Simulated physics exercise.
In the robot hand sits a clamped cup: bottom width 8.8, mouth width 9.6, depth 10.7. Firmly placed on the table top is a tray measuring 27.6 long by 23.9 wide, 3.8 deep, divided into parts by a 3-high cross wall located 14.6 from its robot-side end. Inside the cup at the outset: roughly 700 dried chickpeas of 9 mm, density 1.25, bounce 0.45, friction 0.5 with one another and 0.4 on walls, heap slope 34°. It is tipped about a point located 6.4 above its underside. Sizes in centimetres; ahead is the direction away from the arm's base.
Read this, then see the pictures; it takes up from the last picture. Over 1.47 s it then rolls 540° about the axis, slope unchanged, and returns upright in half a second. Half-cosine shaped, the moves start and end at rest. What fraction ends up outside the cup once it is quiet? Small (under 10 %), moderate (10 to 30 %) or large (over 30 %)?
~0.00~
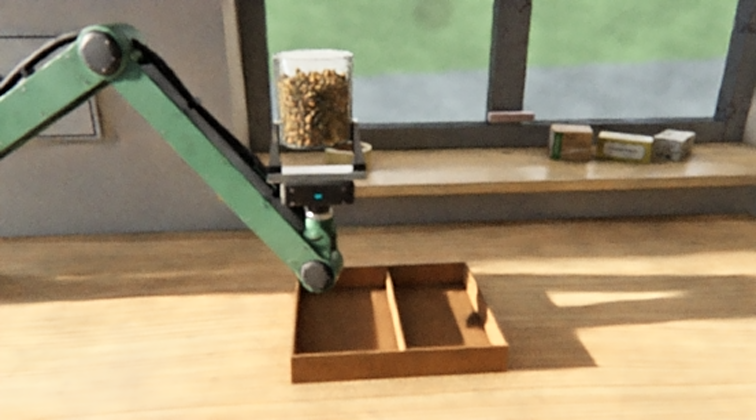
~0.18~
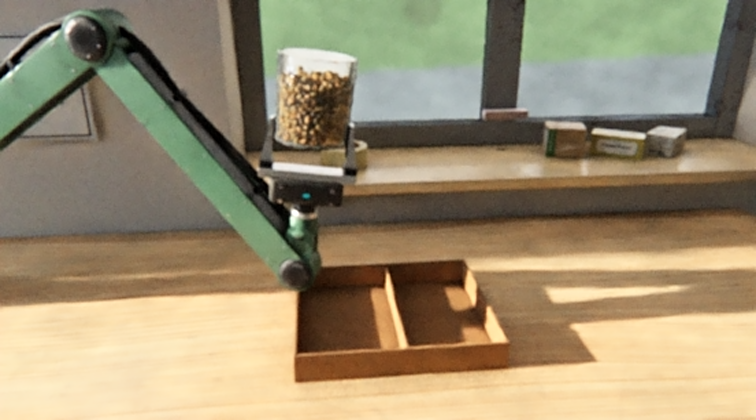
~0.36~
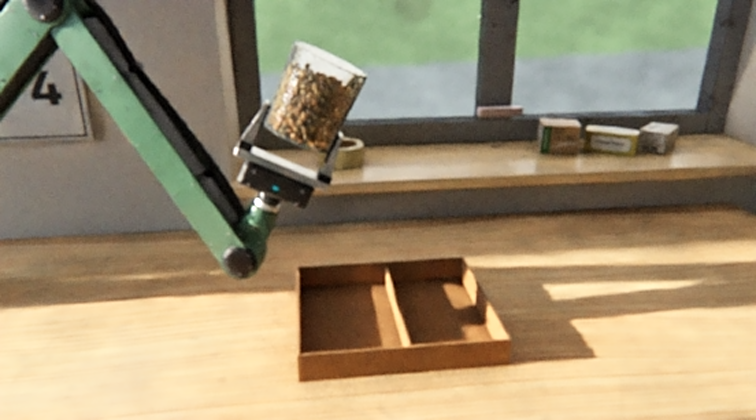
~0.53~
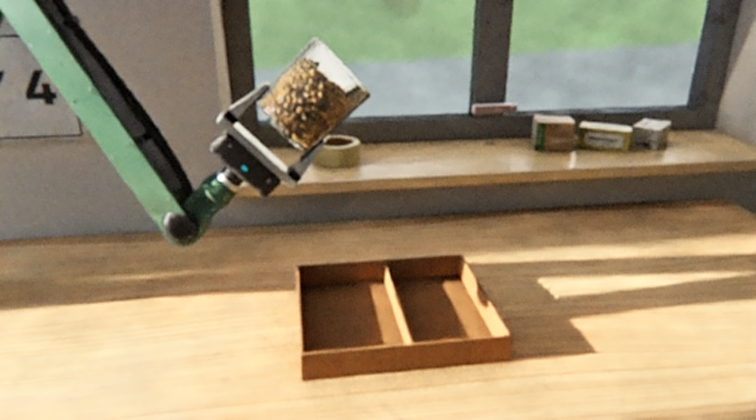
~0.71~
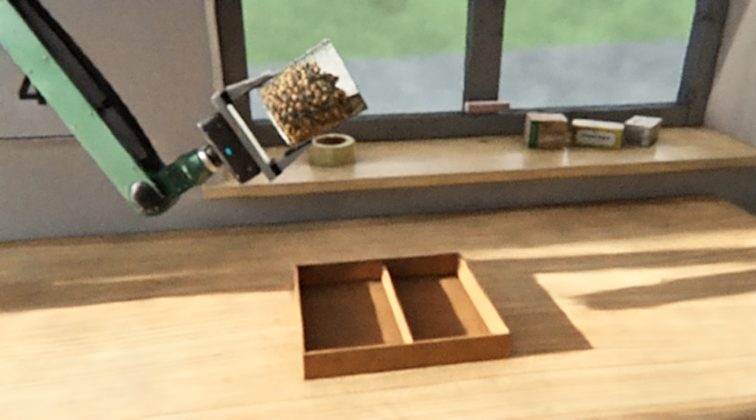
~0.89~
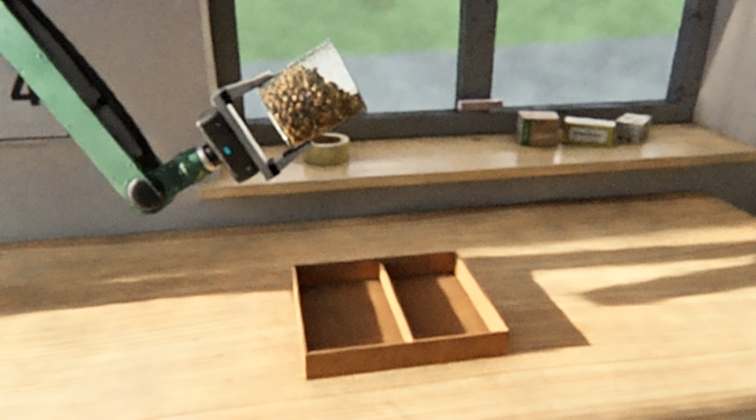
Small.
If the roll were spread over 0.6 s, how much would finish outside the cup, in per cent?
It would then come to about 0 per cent.
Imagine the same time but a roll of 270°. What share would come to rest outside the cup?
Then roughly 5 per cent.
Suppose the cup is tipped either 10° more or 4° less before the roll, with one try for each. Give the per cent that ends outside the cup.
You'd get close to 20 per cent, then close to 0 per cent.
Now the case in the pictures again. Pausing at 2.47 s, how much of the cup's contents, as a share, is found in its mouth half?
It comes to around 35 per cent, more or less.
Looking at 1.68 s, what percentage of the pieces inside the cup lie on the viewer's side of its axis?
45 per cent.
After 1.68 s, tipped 62°, highest piece 39 above the table; 696 in the cup, 1 in the far-side part, 7 in flight or on a rim.
After 2.47 s, tipped 55°, highest piece 38 above the table; 678 in the cup, 15 in the far-side part, 8 in the robot-side part, 3 in flight or on a rim.
After 3.06 s, upright, highest piece 39 above the table; 677 in the cup, 18 in the far-side part, 8 in the robot-side part, 1 in flight or on a rim.
After 3.76 s, upright, highest piece 39 above the table; 677 in the cup, 19 in the far-side part, 8 in the robot-side part.
At rest, 677 in the cup, 19 in the far-side part, 8 in the robot-side part. That is 4 % outside the cup.
